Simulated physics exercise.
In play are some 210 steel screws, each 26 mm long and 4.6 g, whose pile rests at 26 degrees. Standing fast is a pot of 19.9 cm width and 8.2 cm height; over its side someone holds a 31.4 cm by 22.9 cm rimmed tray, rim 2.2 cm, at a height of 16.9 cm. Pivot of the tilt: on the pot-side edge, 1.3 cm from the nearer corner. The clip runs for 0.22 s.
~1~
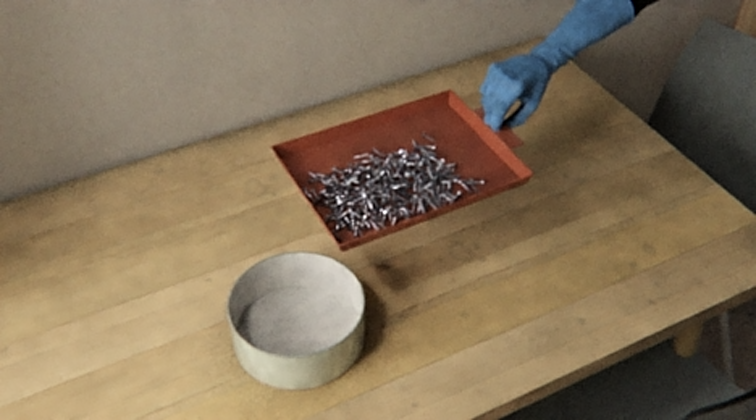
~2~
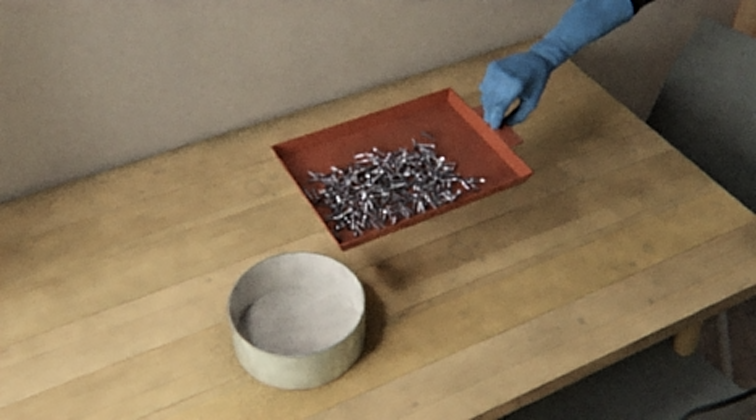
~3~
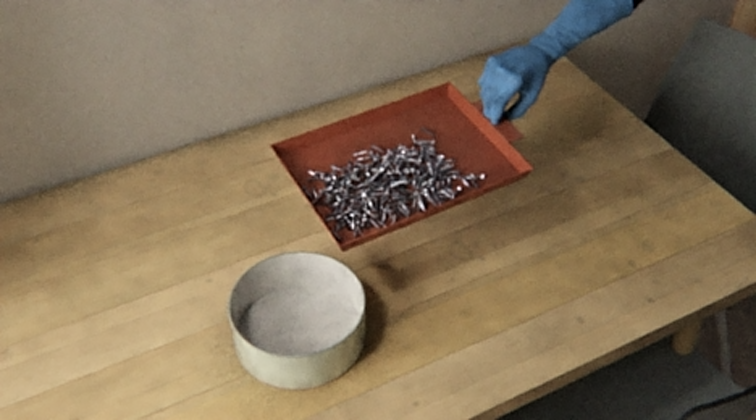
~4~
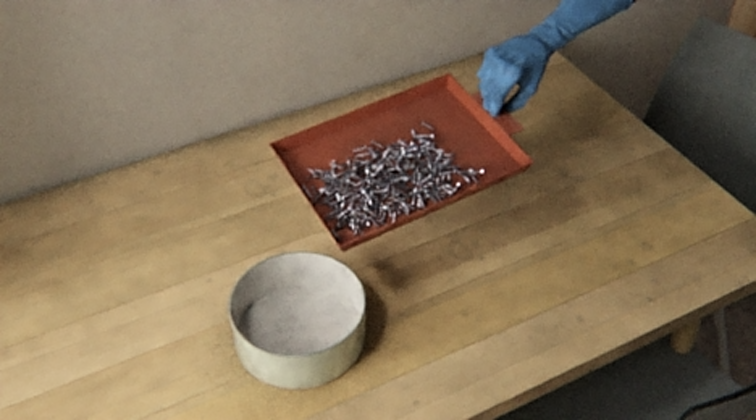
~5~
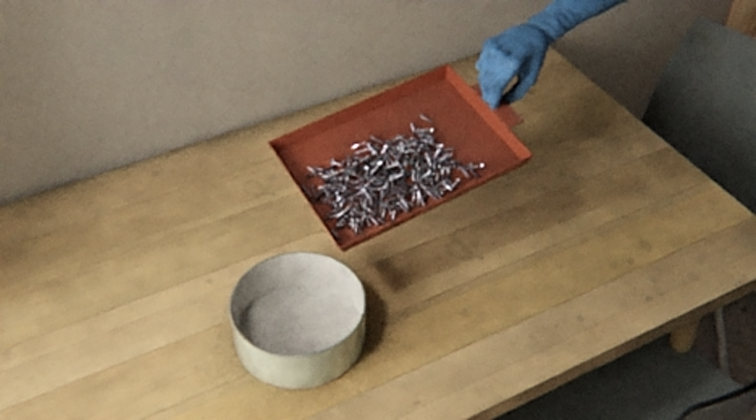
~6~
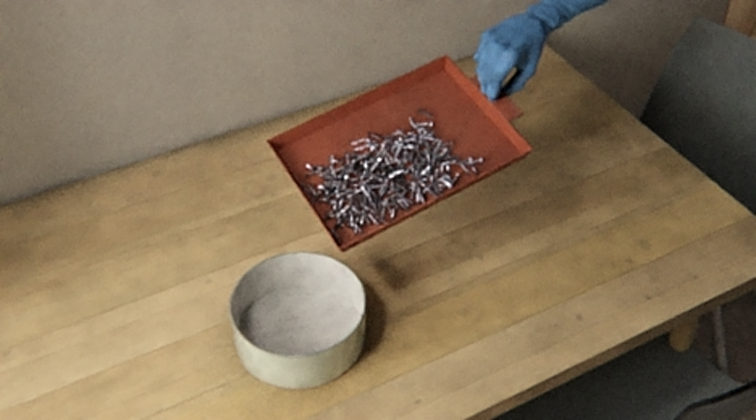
The clip shows a blue-gloved hand holding a red rimmed tray of small metal screws above a wooden table, beside a pale round pot, then slowly raising the handle side so the tray tilts slightly while the screws barely shift.
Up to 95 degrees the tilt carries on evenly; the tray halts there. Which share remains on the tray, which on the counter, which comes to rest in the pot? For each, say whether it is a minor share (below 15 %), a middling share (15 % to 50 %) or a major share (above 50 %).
In order: Tray: Not much; counter: Not much; pot: Over half.
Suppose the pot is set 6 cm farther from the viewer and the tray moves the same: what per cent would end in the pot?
Estimated share: Around 55 in a hundred.
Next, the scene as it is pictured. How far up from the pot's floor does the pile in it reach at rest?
My guess is around 3.0 centimetres.
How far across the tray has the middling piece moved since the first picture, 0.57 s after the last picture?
8 cm.
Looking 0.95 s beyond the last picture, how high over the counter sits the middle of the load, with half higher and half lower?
Some 20 cm.
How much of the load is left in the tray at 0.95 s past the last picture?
Some 70 per cent of the load.
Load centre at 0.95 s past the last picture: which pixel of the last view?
Around (323, 240).
Then, 0.57 s after the last picture, tilt 51 degrees; the tray holds 100 %, the pot 0 %.
Then, 0.95 s after the last picture, tilt 77 degrees; the tray holds 70 %, the pot 20 %.
Then, 1.42 s after the last picture, tilt 95 degrees; the tray holds 0 %, the pot 100 %.
In the end, tray 0 %, counter 0 %, pot 100 %.
